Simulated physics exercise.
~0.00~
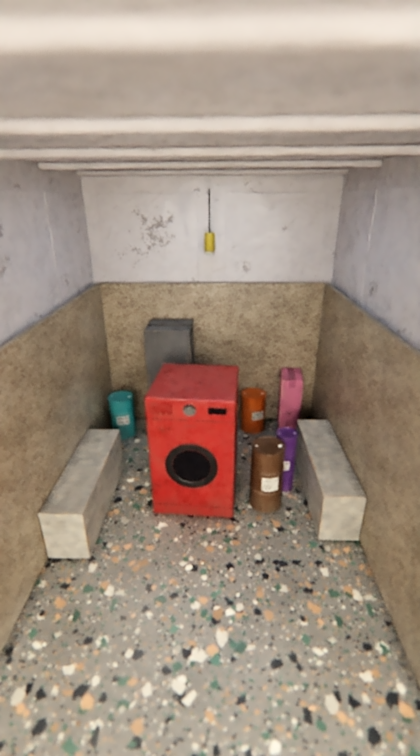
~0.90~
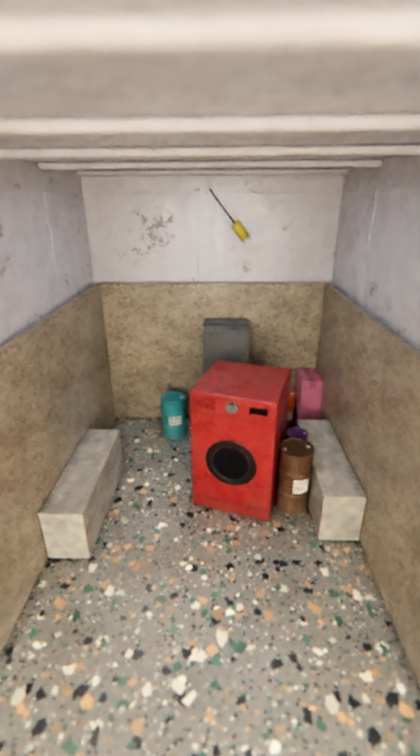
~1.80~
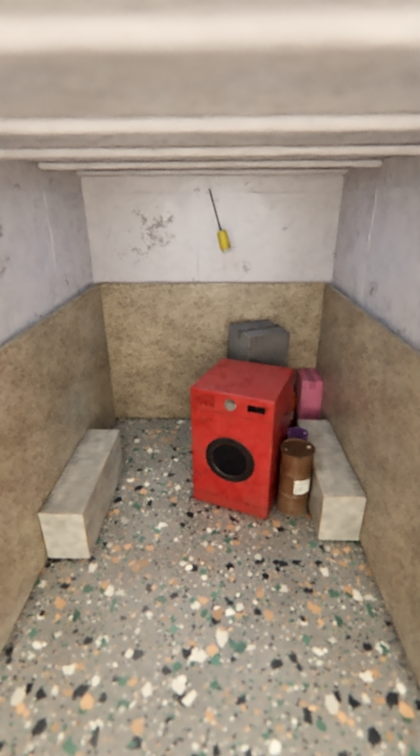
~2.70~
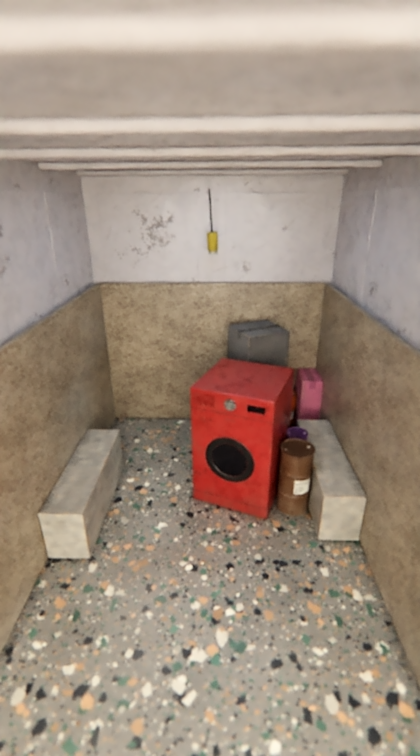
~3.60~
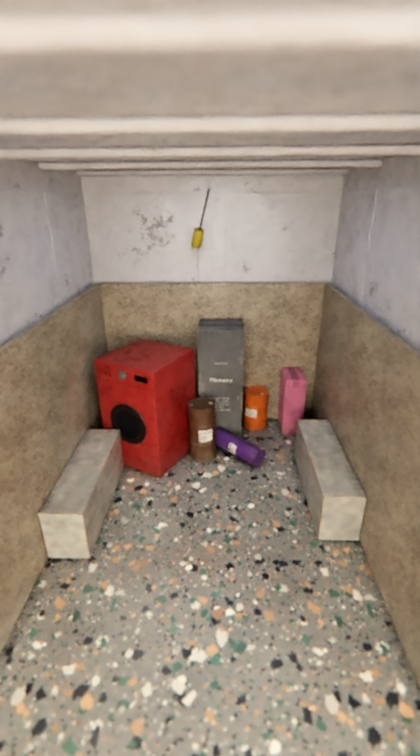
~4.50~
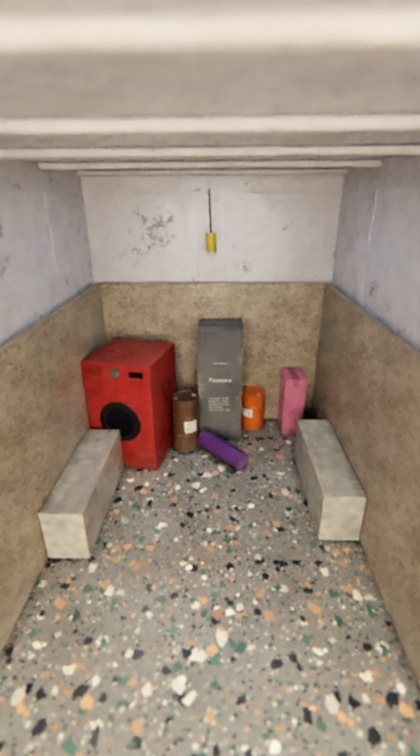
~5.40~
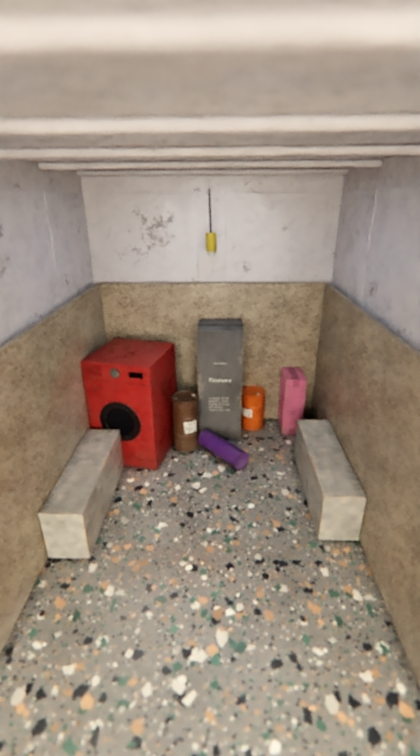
A red appliance slides right, then left with other cargo as a purple canister topples.
